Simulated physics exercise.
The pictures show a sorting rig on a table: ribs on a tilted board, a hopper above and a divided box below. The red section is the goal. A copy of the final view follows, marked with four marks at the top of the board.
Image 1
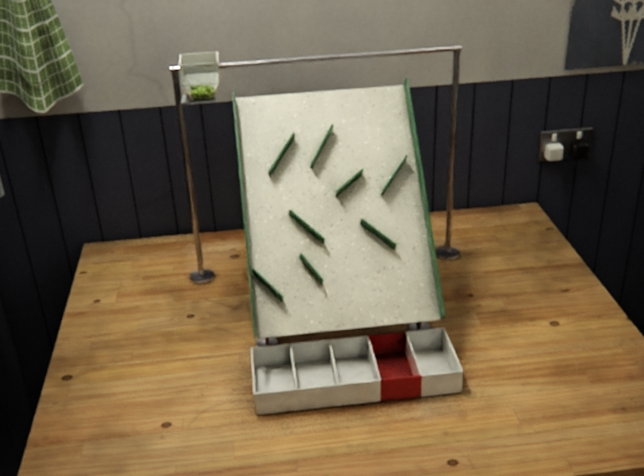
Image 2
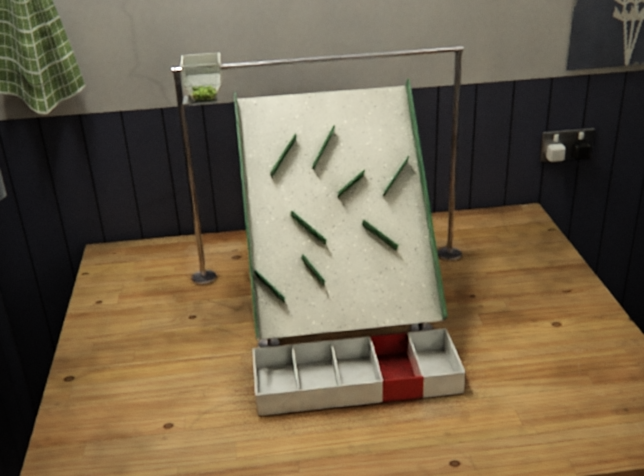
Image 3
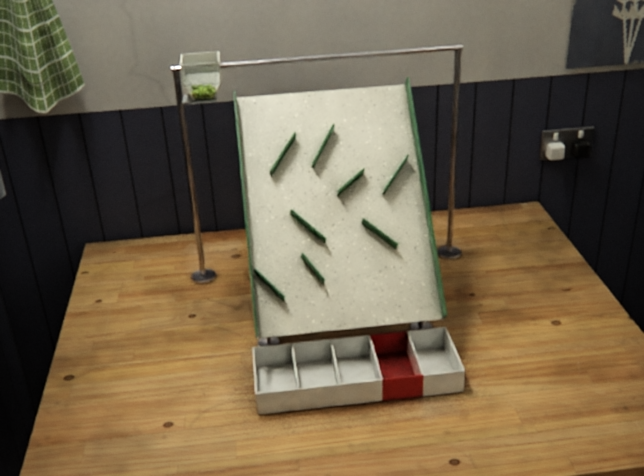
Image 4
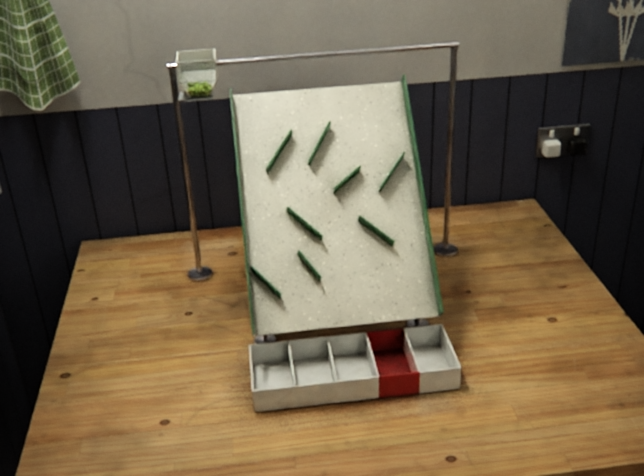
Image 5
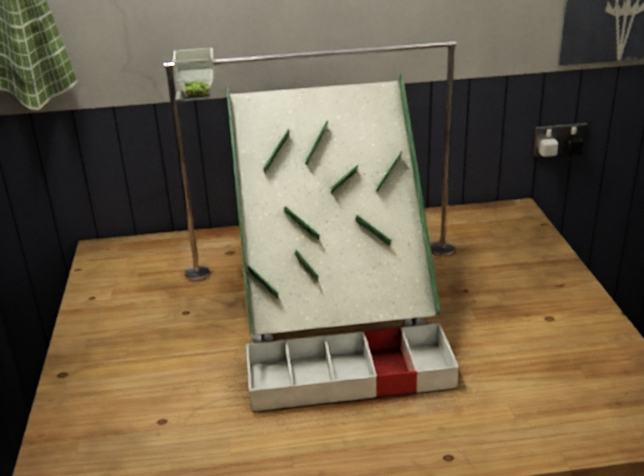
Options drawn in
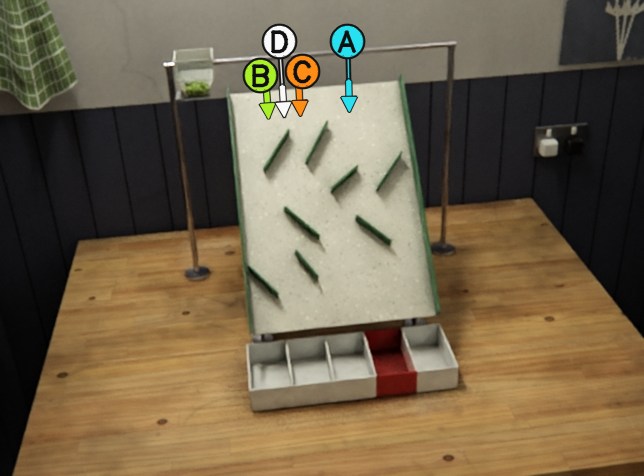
The view shifts very slightly while the green-ribbed board, hopper and divided box stay still.
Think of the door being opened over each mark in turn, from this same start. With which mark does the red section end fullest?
C is best.
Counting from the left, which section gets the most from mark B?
It is the second one.
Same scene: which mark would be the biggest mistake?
Mark B.
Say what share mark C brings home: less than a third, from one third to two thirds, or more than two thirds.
It is from one third to two thirds.
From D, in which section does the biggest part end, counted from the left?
It is the second one.
On the marked copy, mark A meets the board at (349, 106); mark B meets the board at (268, 112); mark C meets the board at (300, 110); mark D meets the board at (283, 111).
If A is chosen, close to a quarter in the red section, the bulk in other sections.
If B is chosen, only a few in the red section, all but a few in other sections, a small share held on the board.
If C is chosen, close to half in the red section, close to a third in other sections, only a few held on the board, a small share outside the box.
If D is chosen, close to a quarter in the red section, close to two thirds in other sections, only a few held on the board, a small share outside the box.
